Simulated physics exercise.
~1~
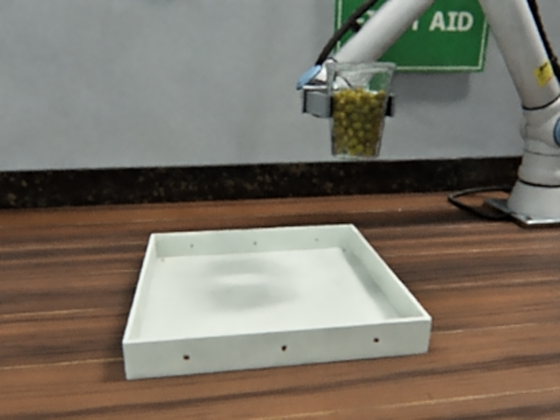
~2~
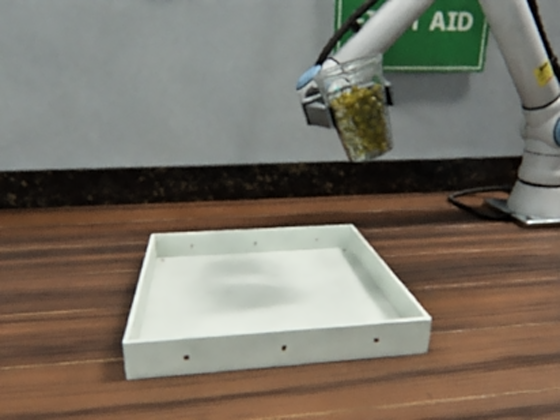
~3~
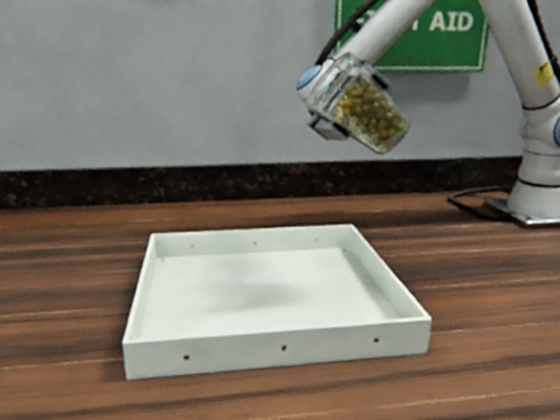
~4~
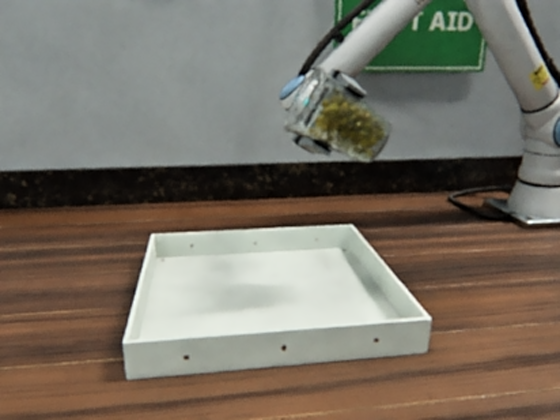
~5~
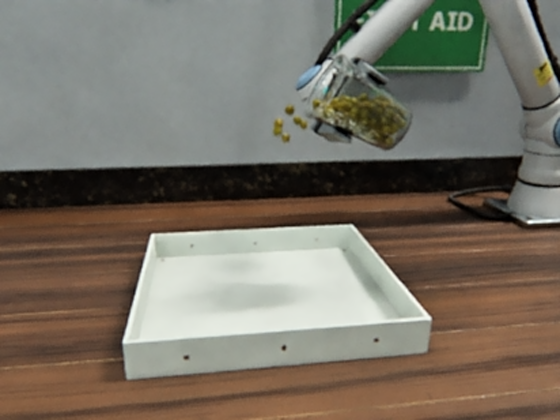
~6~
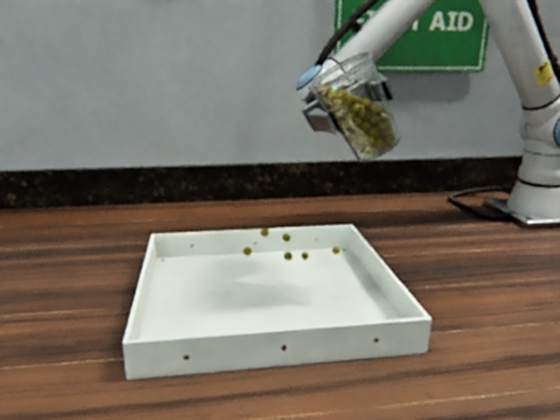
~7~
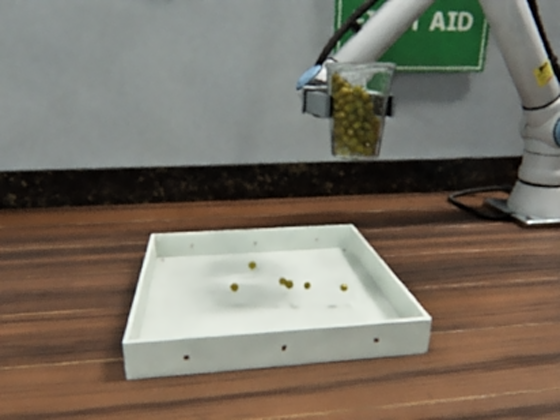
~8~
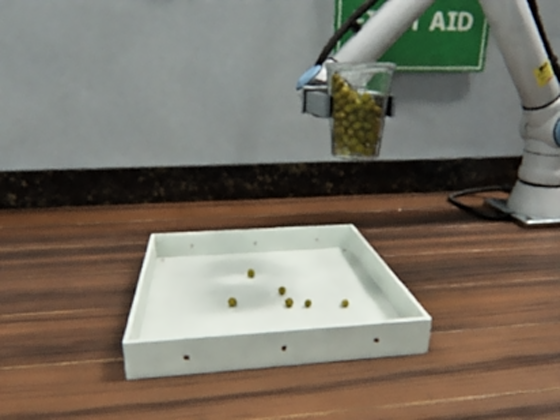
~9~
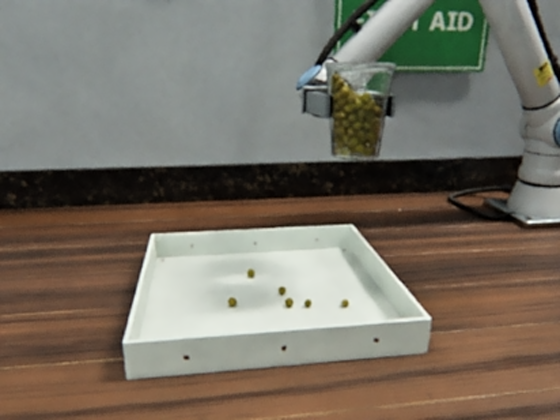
Robot arm tilting a clear cup of yellow-green beads, spilling a few into a white tray, then holding it upright, still mostly full.
